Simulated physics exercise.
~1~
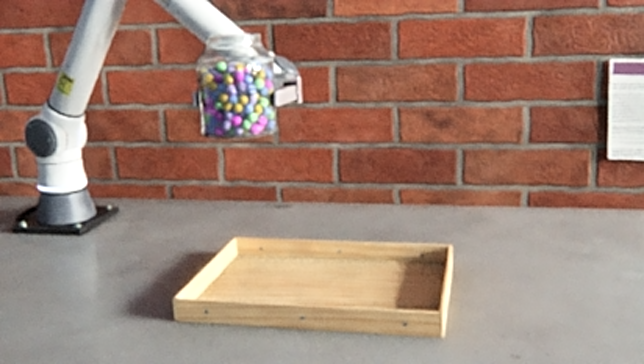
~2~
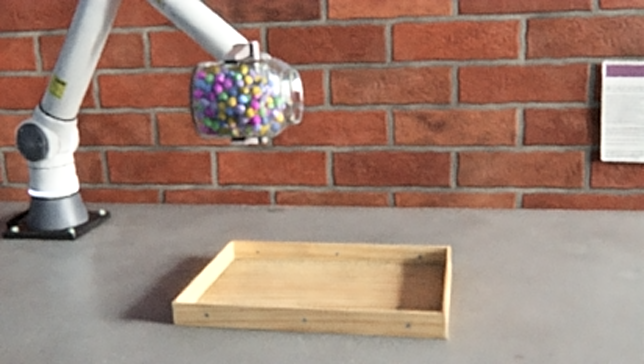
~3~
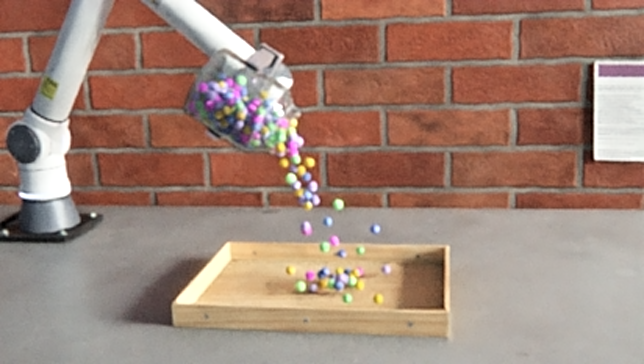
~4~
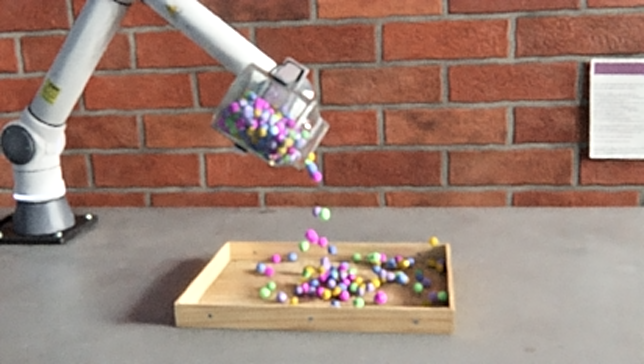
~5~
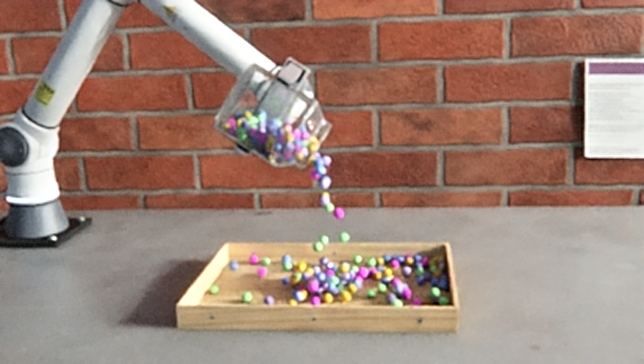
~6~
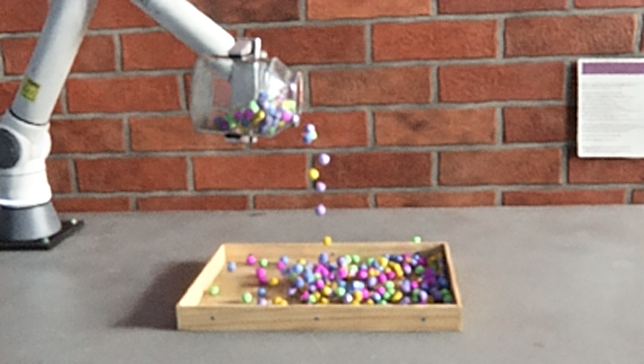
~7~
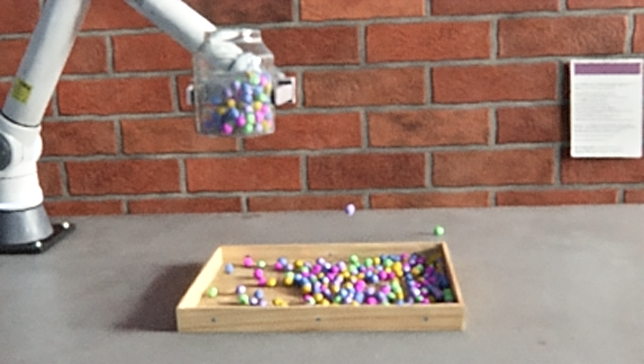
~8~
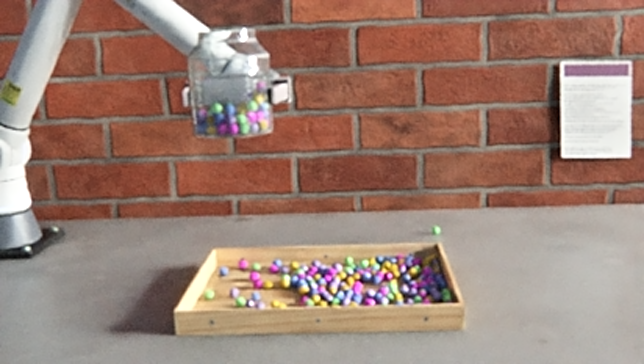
Above a wooden tray, a robot arm tips most sweets from a jar, then rights it.
